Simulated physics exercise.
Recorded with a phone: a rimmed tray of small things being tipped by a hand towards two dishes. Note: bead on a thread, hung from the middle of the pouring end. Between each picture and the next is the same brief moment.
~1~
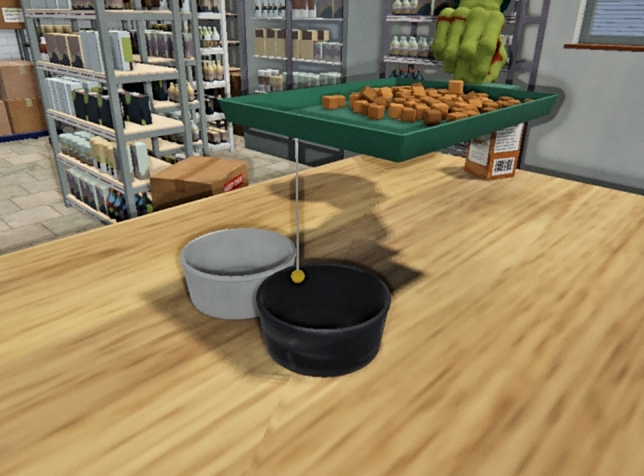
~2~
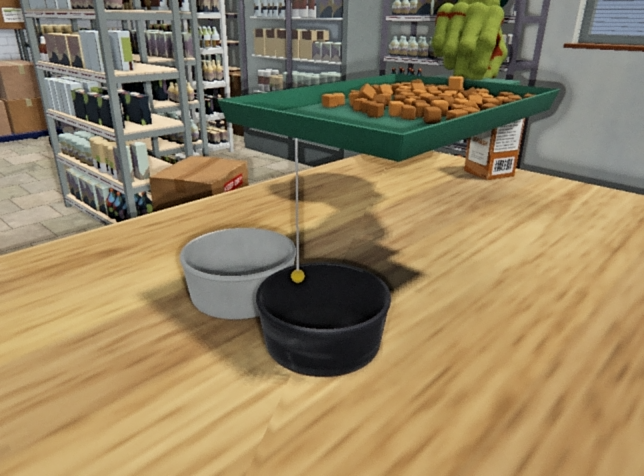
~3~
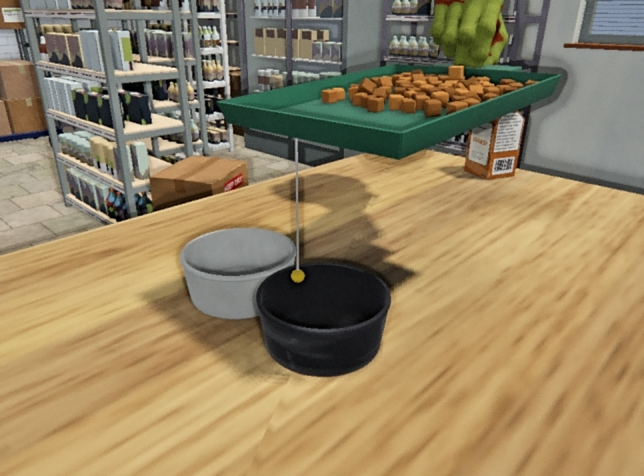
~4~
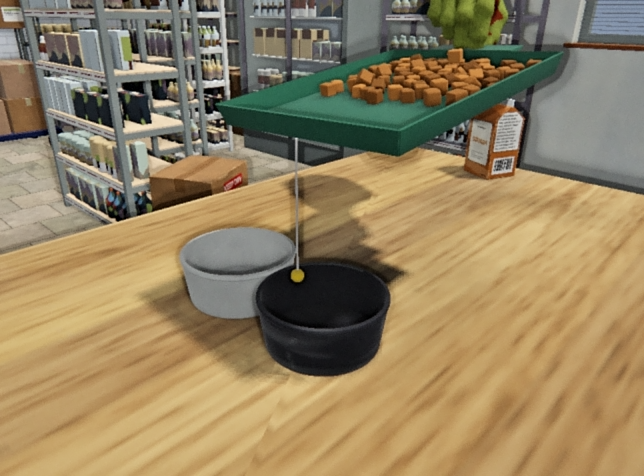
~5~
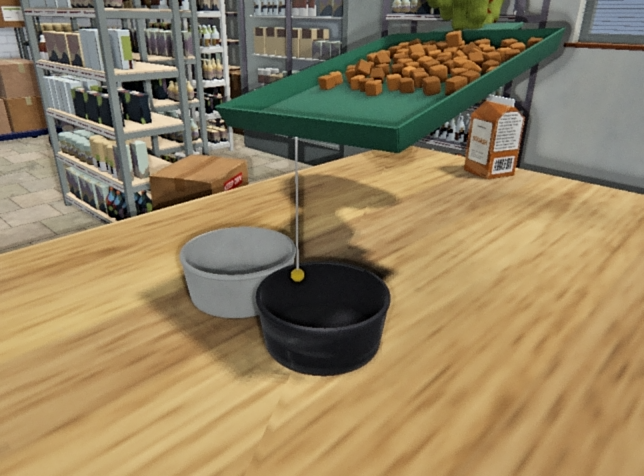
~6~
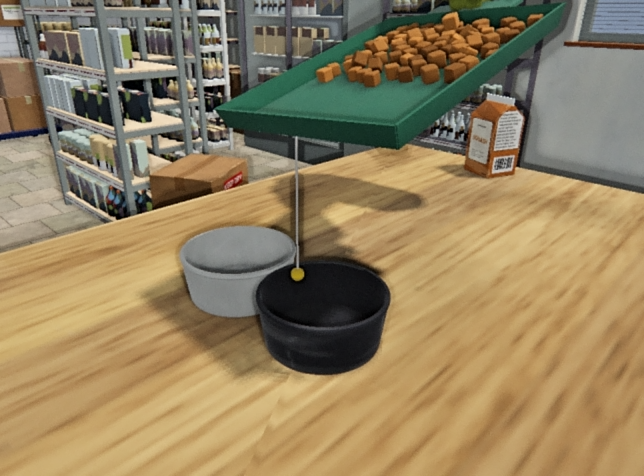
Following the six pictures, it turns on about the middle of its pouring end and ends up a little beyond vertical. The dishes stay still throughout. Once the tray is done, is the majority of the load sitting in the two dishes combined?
No, only a minority is there.
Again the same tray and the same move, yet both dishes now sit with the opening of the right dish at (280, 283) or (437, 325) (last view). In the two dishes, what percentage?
About 40 and 0 per cent respectively.
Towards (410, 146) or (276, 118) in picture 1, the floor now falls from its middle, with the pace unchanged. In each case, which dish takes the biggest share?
Try 1: Right-side dish. Try 2: Left-side dish.
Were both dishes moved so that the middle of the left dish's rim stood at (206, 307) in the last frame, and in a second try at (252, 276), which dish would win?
The left of the pair the first time, the left of the pair the second.
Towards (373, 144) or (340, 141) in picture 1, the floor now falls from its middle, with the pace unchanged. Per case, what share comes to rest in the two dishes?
Roughly 10 per cent, and 0 per cent.
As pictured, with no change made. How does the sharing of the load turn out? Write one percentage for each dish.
20 per cent goes to the left dish and 0 per cent to the right dish.
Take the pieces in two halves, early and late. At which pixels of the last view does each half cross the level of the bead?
Close to (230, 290), then close to (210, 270).
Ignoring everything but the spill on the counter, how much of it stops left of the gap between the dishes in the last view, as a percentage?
I'd guess close to 90 %.
Just after the last frame, tray tipped steeply; the larger part on the tray; about a tenth in the air.
A moment on, tray tipped right over; the larger part on the tray; about a tenth outside both; just a few in the air.
Further on, tray tipped past a quarter turn; just a few in the right dish; roughly a quarter in the left dish; the larger part outside both.
When it is over, tray tipped past a quarter turn; just a few in the right dish; roughly a quarter in the left dish; the larger part outside both.
